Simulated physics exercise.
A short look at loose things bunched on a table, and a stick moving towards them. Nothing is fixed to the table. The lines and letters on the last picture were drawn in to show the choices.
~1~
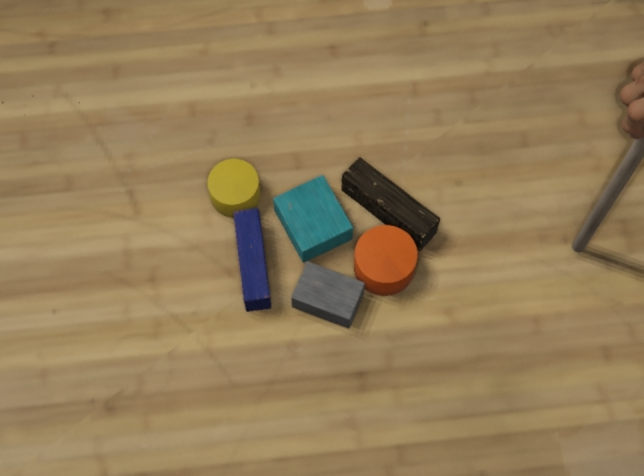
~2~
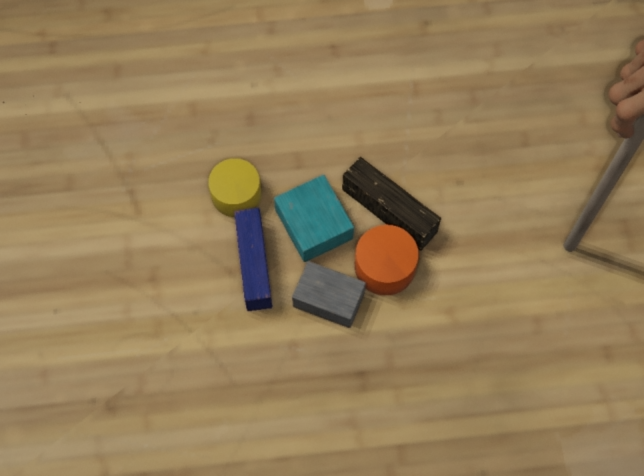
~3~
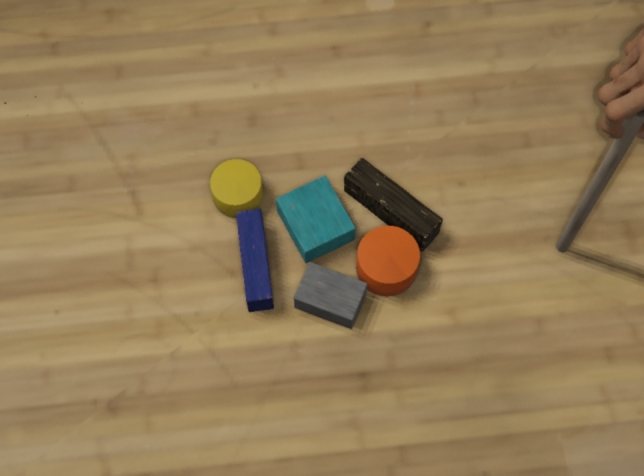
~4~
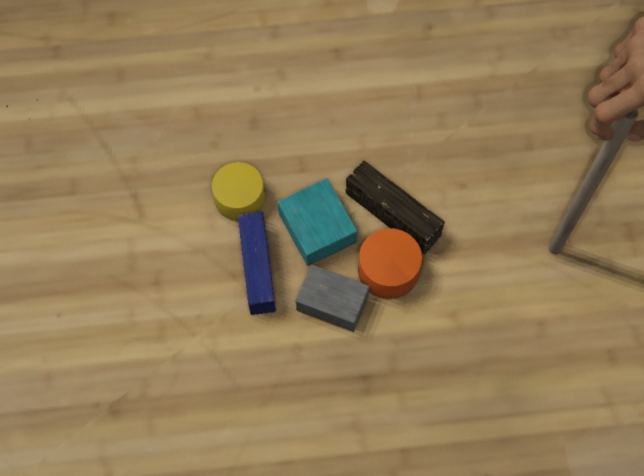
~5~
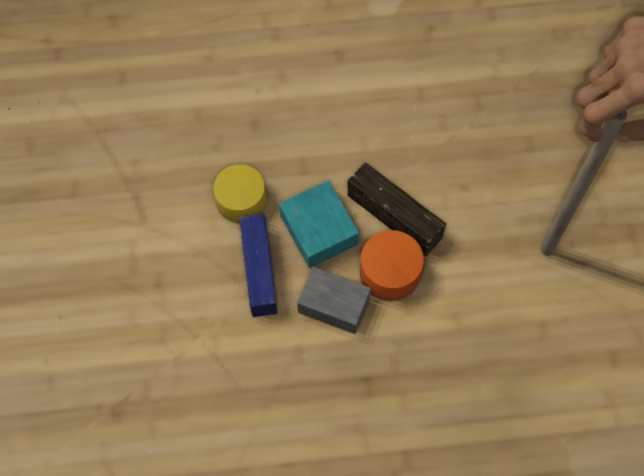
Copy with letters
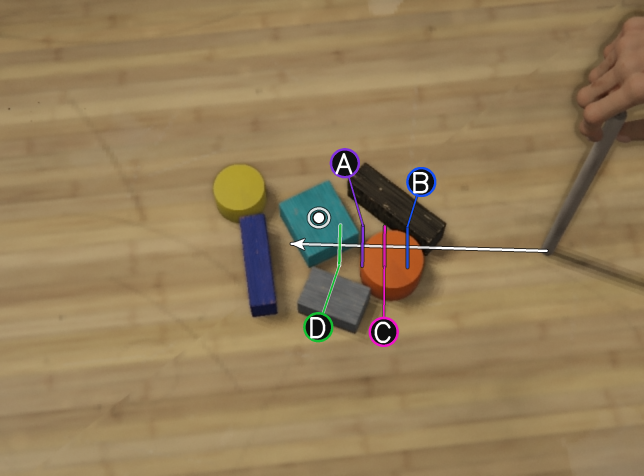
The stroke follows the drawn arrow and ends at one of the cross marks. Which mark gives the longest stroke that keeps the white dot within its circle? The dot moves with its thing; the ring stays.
It can go as far as A.
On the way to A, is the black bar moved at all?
Yes.
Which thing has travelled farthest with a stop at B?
It is the black bar.
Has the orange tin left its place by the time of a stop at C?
Yes.
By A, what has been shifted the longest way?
It is the black bar.
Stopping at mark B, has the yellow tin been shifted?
By then, no.
On the marked copy, A at (363, 246); B at (407, 247); C at (385, 246); D at (340, 246); the arrow from (547, 251) to (292, 244); the white dot at (319, 217).
Taking A. A third of the way, foot of the stick (479, 250).
Two thirds of the way, foot of the stick (412, 248); black bar (377, 197).
When it is over, foot of the stick (363, 246); black bar (355, 185); orange tin (377, 274); the dot is still in its ring.
As for the rest, B keeps the dot in but is short; C keeps the dot in but is short; D shifts the dotted thing to (297, 217).
